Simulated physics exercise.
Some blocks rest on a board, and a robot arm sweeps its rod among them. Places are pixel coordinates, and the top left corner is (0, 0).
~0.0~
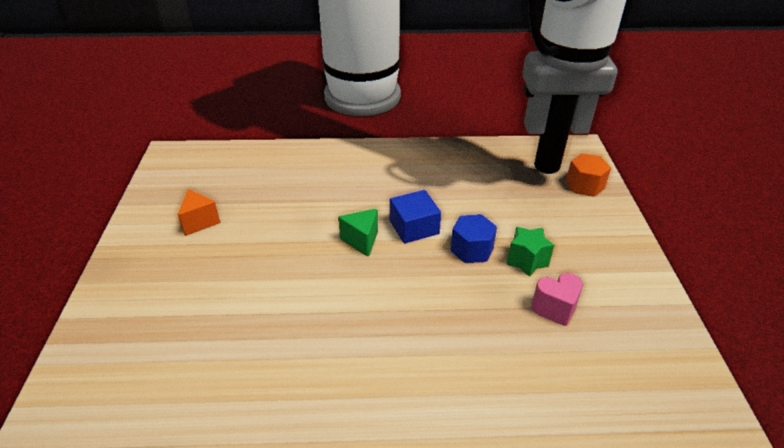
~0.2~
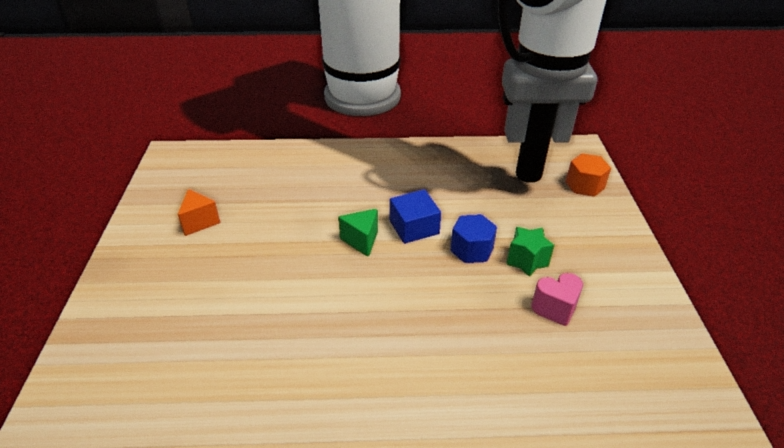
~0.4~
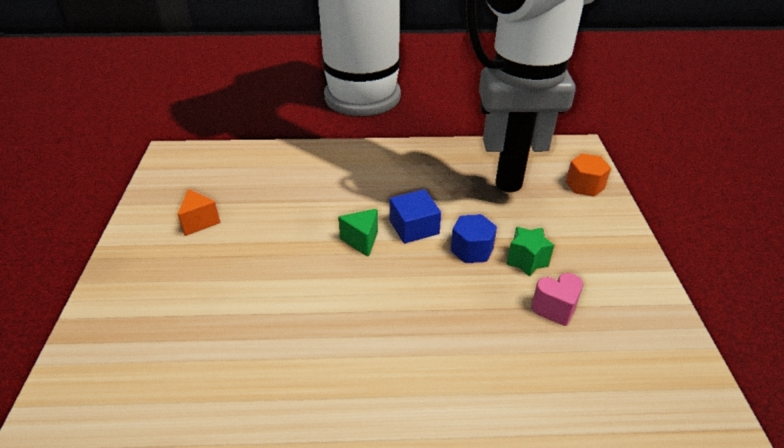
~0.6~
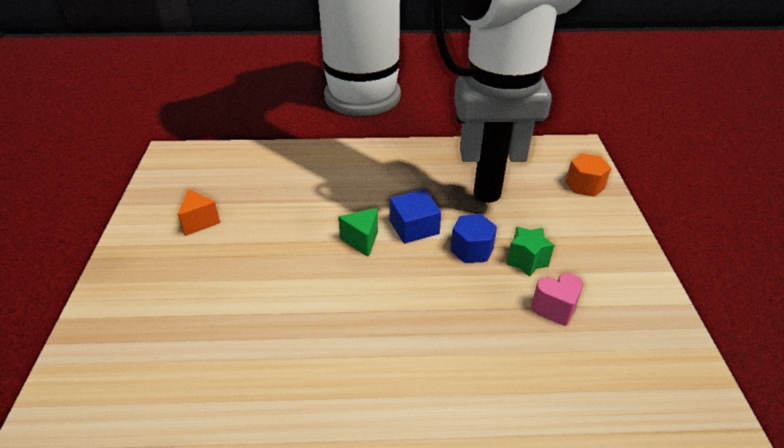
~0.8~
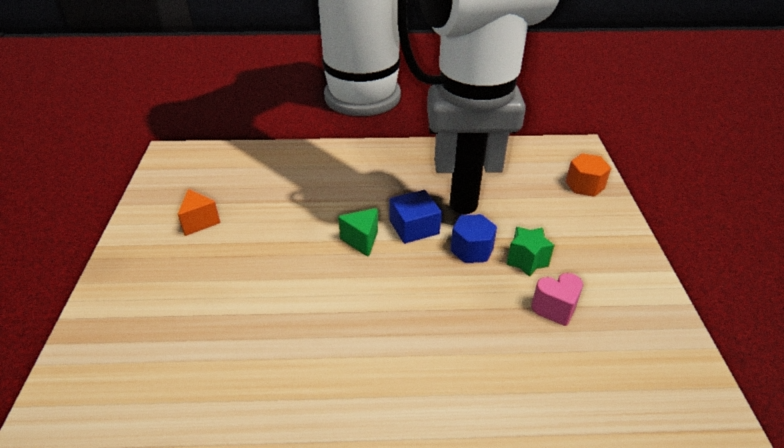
A robot arm swept its black rod leftward and a little nearer across a wooden board, from beside the orange hexagon to the blue blocks, while all the colored blocks stayed still.
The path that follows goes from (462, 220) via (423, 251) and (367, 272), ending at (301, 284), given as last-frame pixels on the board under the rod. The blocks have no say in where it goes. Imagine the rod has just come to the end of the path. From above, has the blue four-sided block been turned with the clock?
I believe so.
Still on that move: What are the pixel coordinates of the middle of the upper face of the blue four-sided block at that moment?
It is at (396, 211).
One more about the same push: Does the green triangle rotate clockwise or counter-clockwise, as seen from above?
It swings round anticlockwise.
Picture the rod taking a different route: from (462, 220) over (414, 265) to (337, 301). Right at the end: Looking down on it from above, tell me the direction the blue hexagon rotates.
It makes a counterclockwise turn.
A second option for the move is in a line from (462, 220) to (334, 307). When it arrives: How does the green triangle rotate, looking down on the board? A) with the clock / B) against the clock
The correct letter is B.
On the path given first. One third of the way, rod (424, 237); green triangle (357, 218); blue four-sided block (399, 210), turned 60° clockwise; blue hexagon (472, 232), turned 35° anticlockwise.
Two thirds of the way, rod (366, 259); green triangle (356, 217), turned 20° anticlockwise; blue four-sided block (396, 211), turned 70° clockwise; blue hexagon (472, 232), turned 35° anticlockwise.
At the end, rod (299, 270); green triangle (356, 217), turned 20° anticlockwise; blue four-sided block (396, 211), turned 70° clockwise; blue hexagon (472, 232), turned 35° anticlockwise; green star-shaped block unmoved.
